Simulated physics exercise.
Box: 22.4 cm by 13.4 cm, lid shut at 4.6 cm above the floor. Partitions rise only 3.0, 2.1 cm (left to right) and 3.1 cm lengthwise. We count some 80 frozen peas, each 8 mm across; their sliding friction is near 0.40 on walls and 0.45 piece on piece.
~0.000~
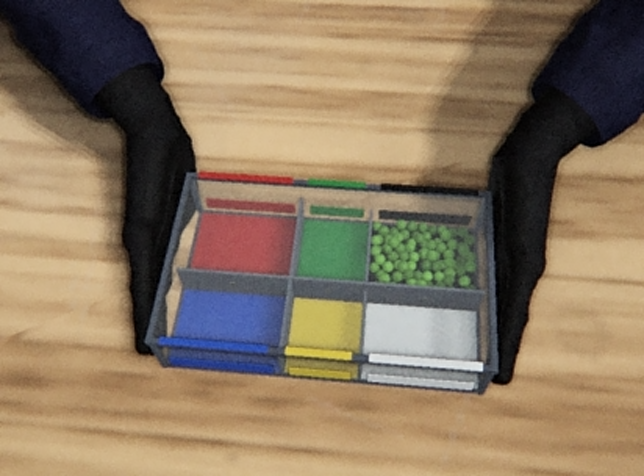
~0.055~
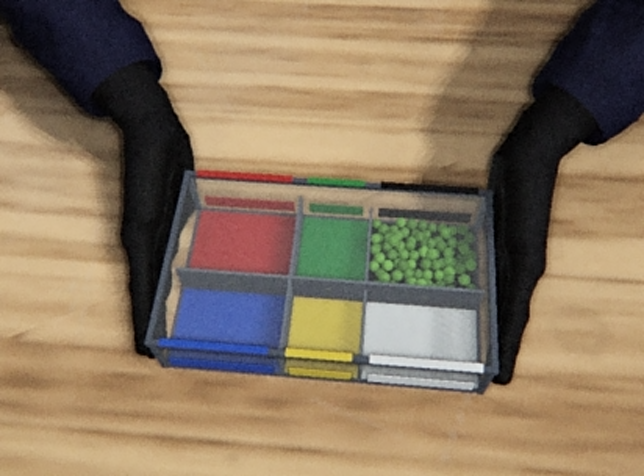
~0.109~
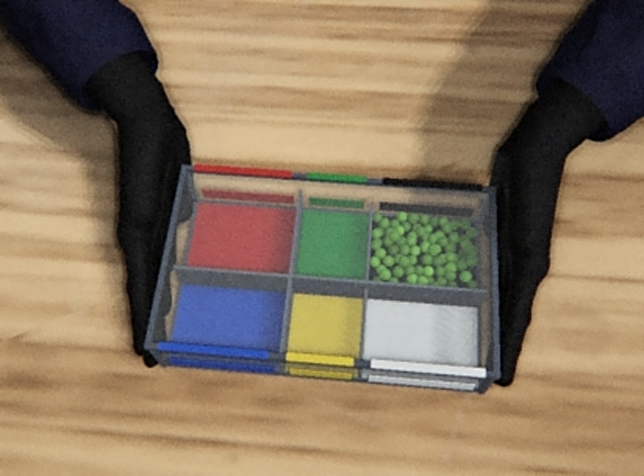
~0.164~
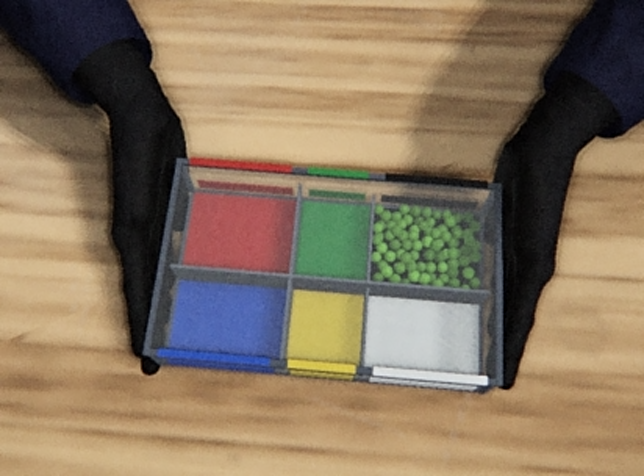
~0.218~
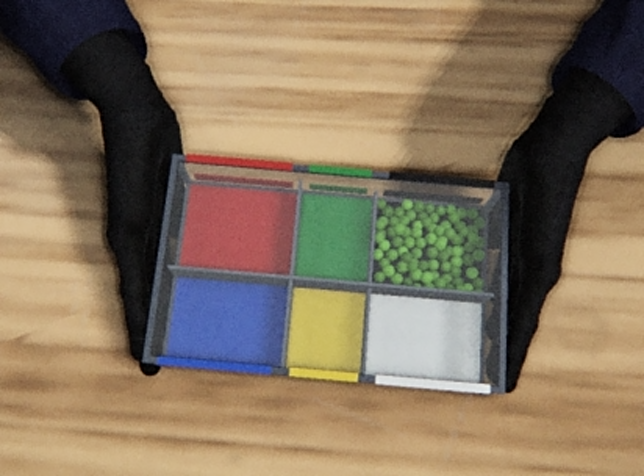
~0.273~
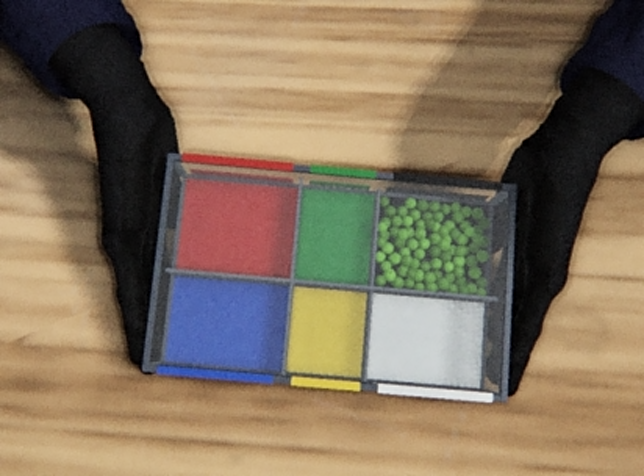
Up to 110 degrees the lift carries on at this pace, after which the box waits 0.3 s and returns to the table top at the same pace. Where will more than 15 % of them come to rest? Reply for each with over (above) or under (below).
Red - under, blue - under, green - under, yellow - under, white - over, black - over.
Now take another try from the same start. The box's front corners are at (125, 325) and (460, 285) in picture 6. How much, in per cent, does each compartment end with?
Each compartment ends with this per cent: Red 75, blue 0, green 25, yellow 0, white 0 and black 0.
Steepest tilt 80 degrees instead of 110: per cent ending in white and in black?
You'd find white with 0 % and black with 100 %.
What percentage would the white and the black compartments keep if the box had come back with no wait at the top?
White keeps 55% and black keeps 45%.
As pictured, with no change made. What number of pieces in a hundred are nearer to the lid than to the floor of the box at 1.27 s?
About 80 per cent.
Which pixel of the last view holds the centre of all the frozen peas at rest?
At about (447, 347).
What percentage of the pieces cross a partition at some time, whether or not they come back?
Roughly 55 in a hundred.
After 1.27 s, tilt 110 degrees; white 30 %, black 65 %.
After 1.93 s, tilt 56 degrees; white 50 %, black 50 %.
Then, at 2.64 s, tilt 0 degrees; white 55 %, black 45 %.
In the end, at 3.1 s, red 0 %, blue 0 %, green 0 %, yellow 0 %, white 55 %, black 45 %.
